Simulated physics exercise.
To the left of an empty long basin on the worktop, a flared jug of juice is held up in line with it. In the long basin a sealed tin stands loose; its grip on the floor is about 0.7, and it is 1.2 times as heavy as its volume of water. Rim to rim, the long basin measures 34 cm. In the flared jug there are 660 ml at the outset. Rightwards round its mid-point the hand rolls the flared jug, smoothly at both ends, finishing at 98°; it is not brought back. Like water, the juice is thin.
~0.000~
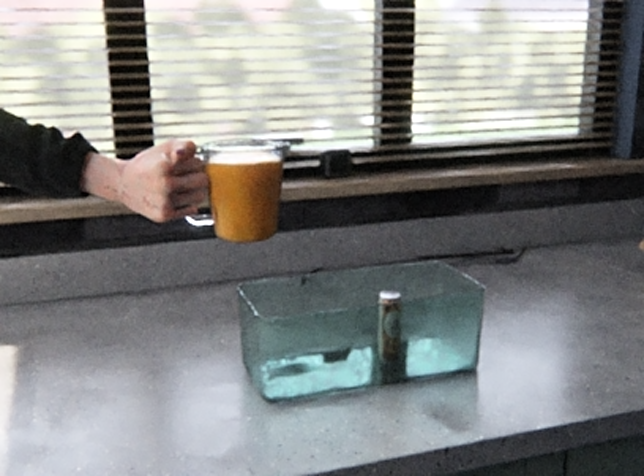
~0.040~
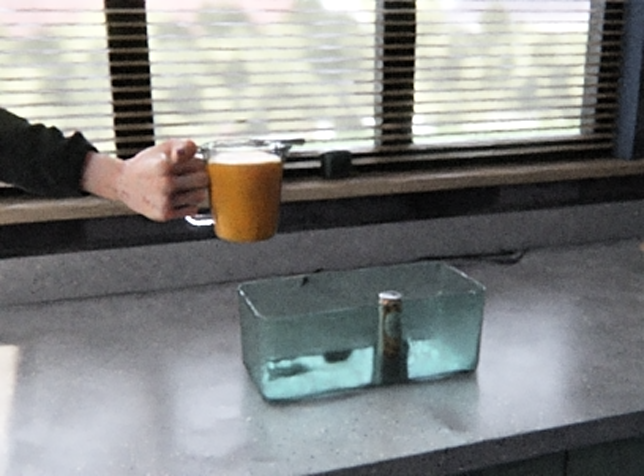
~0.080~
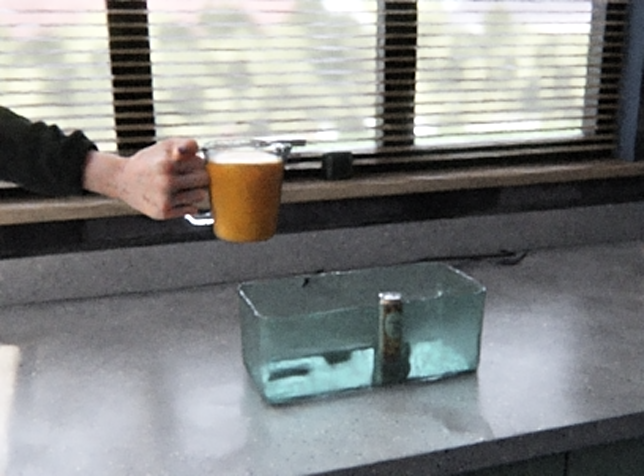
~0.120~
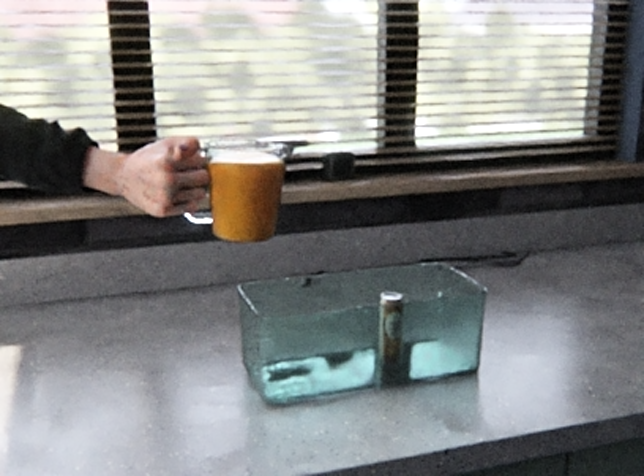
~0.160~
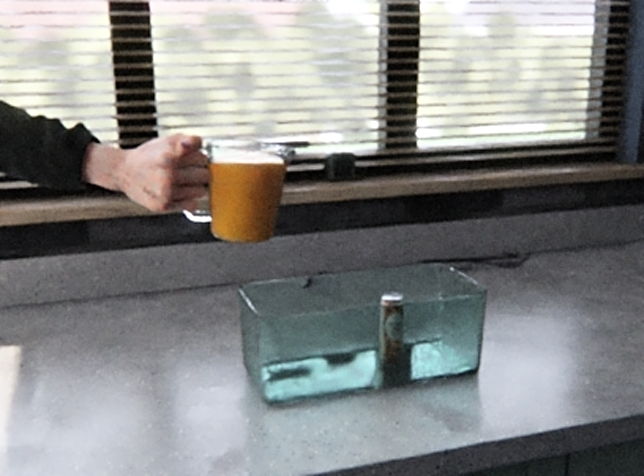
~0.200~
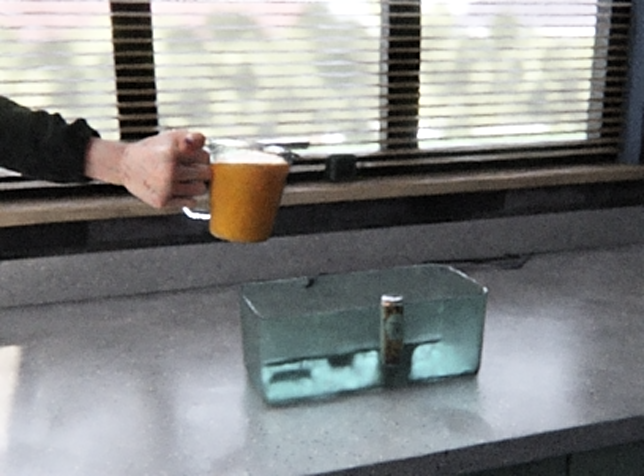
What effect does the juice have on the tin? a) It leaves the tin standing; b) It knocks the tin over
a, it leaves the tin standing.
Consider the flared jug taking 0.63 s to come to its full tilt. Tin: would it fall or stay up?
With that tilt, the tin stays on its base.
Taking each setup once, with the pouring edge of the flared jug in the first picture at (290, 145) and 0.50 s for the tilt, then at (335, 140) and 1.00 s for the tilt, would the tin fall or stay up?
In the first try it remains standing; in the second it comes down.
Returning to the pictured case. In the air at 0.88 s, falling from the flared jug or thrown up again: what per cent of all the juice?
I'd say some 22 per cent is in the air.
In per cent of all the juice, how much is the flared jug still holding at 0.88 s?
What remains is about 32 percent of it all.
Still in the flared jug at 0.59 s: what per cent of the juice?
I reckon about 82 in a hundred is still held.
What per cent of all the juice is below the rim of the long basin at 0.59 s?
Around 2%.
By 0.59 s the tilt is 63° and 81 per cent is still to pour; the tin stands where it began.
By 0.88 s the tilt is 94° and 32 per cent is still to pour; the tin stands where it began.
By 1.17 s the tilt is 98° and 3 per cent is still to pour; the tin stands where it began.
By 1.50 s the tilt is 98° and 0 per cent is still to pour; the tin stands where it began.
At rest the tin stands where it began.
